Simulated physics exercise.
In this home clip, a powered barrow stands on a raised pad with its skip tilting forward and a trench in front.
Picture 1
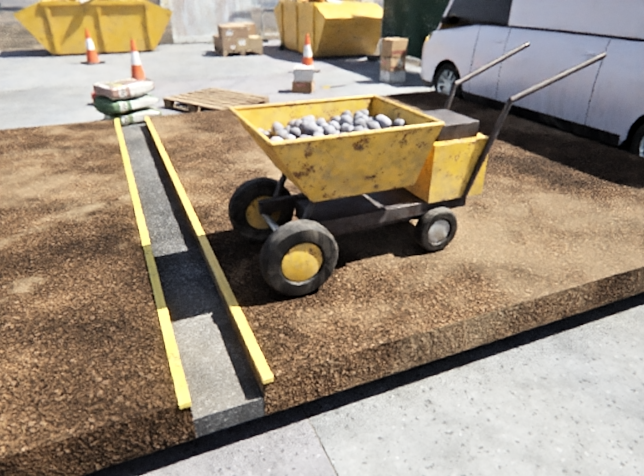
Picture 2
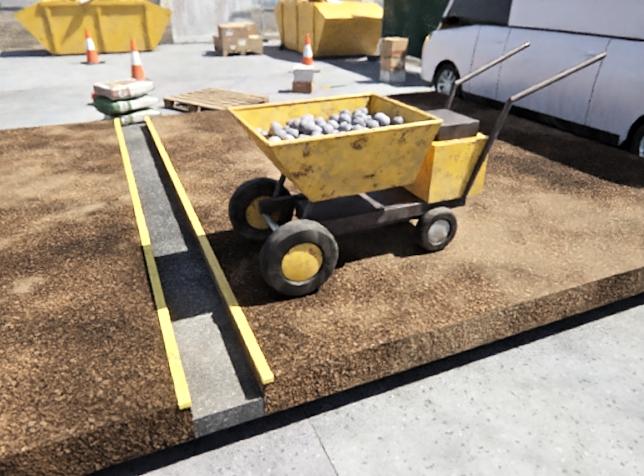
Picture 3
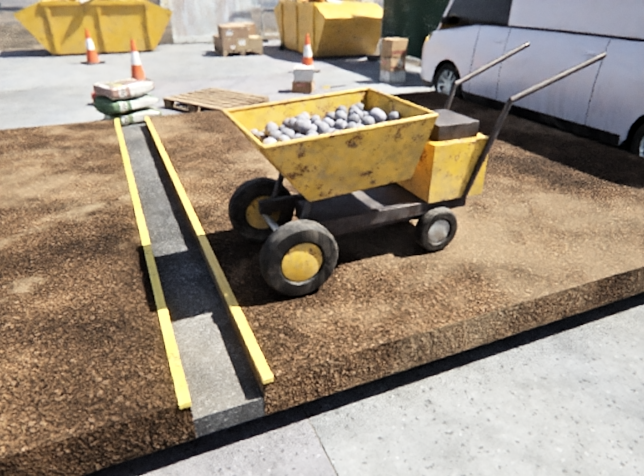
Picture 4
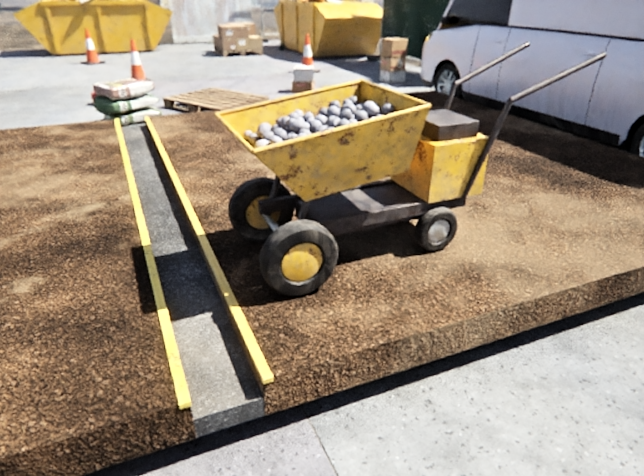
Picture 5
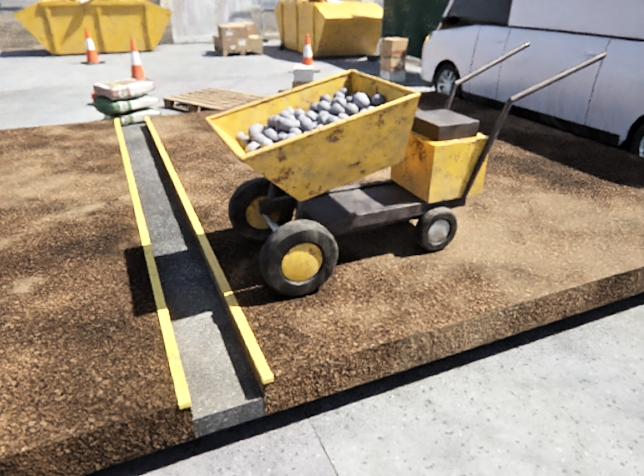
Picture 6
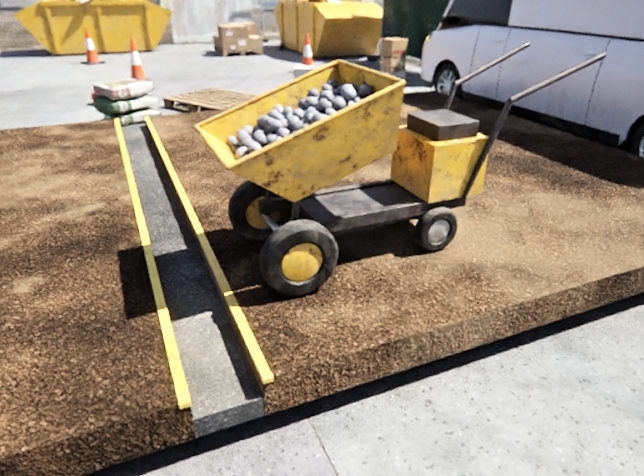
The video shows a yellow powered barrow loaded with round grey cobbles, standing on a brown raised pad beside a narrow yellow-edged trench. Its skip starts level, then gradually tilts forward to the left while the wheels stay still.
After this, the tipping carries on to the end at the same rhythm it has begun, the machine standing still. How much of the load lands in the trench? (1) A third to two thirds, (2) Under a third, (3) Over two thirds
Under a third.
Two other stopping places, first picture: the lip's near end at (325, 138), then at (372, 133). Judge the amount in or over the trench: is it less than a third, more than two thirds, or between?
First: One to two thirds; second: One to two thirds.
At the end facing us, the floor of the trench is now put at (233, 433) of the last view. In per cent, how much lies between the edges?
20 %.
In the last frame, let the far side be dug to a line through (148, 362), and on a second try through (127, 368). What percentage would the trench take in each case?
About 30 and 50 per cent.
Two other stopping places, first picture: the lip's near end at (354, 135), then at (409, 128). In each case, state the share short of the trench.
About 20 percent the first time, about 60 percent the second.
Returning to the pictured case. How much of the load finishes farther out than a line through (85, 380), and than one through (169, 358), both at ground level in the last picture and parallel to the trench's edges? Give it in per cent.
About 40 and 80 %.
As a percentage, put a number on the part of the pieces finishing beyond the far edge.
About 85 per cent.
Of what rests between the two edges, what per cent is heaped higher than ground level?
It works out at about 10 percent.
Soon, skip tipped steeply; all in the skip.
A while on, skip tipped steeply; most in the skip; a small part beyond it; a small part falling.
Towards the end, skip tipped right over; about a quarter in the skip; about two thirds beyond it; a stray few falling.
Finally, skip tipped right over; a small part in or heaped over the trench; most beyond it.
